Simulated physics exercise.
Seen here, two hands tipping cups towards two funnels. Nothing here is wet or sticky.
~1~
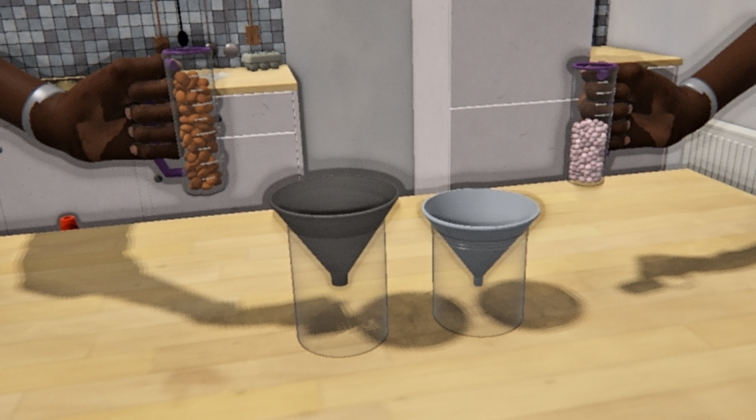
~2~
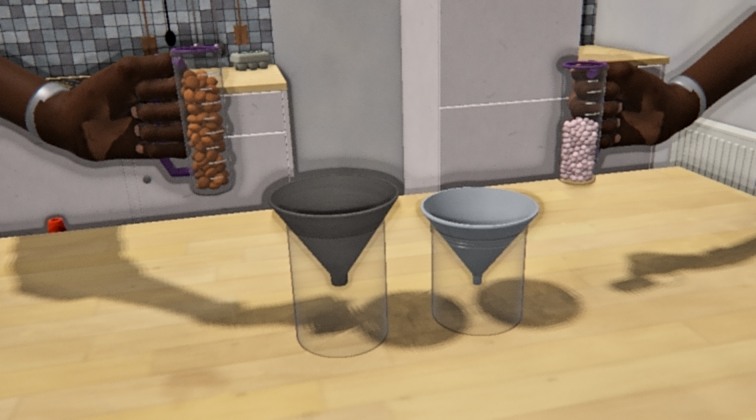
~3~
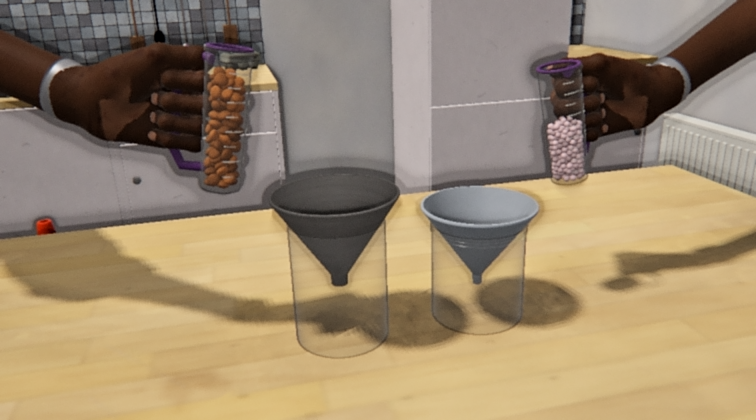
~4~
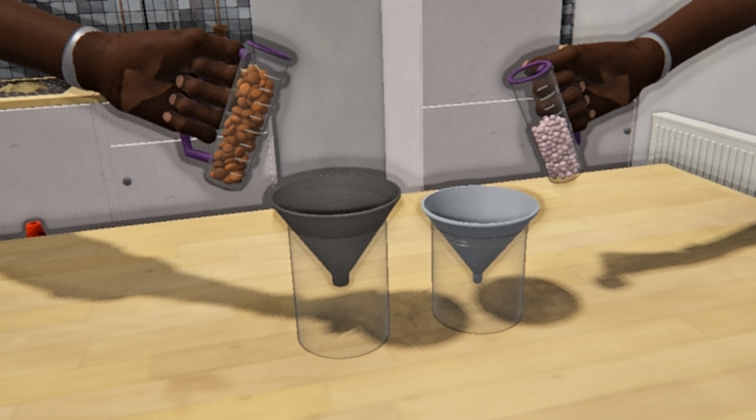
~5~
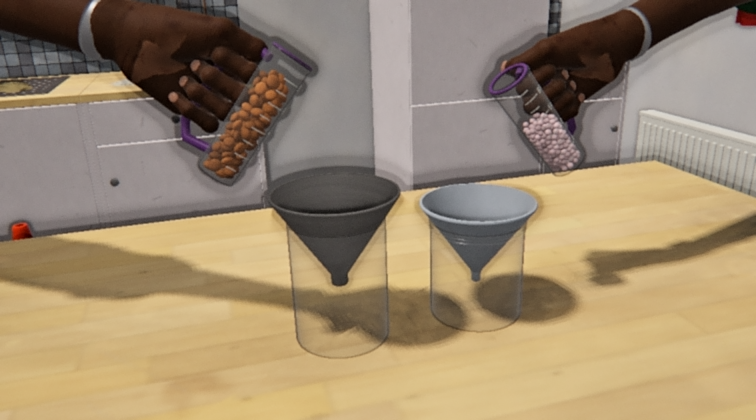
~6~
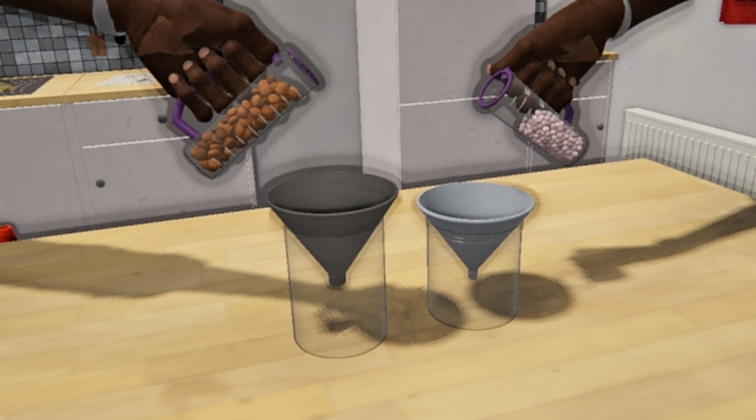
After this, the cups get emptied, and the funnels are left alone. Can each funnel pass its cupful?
Left funnel clogs, right funnel clogs.
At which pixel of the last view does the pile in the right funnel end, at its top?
Roughly at (464, 233).
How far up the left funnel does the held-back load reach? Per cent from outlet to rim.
Near 70 %.
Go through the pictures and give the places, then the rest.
In the first picture, left funnel at (335, 203), outlet at (340, 283), under two pieces wide; left cup at (197, 123), holding bits of cat kibble; right funnel at (480, 216), outlet at (478, 285), about one piece wide; right cup at (590, 125), holding sugar pearls.
In the second picture, left cup at (205, 122), upright; right cup at (580, 124), upright.
In the third picture, left cup at (225, 120), tipped 10°; right cup at (564, 124), tipped 10°.
In the fourth picture, left cup at (246, 118), tipped 24°; right cup at (548, 124), tipped 24°.
In the fifth picture, left cup at (254, 116), tipped 38°; right cup at (539, 123), tipped 38°.
In the sixth picture, left funnel at (333, 201), outlet at (338, 283); left cup at (251, 116), tipped 52°; right funnel at (474, 209), outlet at (473, 278); right cup at (535, 121), tipped 52°.
Then, 0.24 s past the last view, left, all still in the cup; right, all still in the cup.
Then, 0.53 s past the last view, left, all still in the cup; right, all still in the cup.
Then, 0.86 s past the last view, left, nearly all still in the cup, a small part in or over the funnel; right, most still in the cup, about a quarter in or over the funnel.
Finally, left, nearly all stuck in the funnel, a stray few down in the jar; right, all stuck in the funnel, none down in the jar.
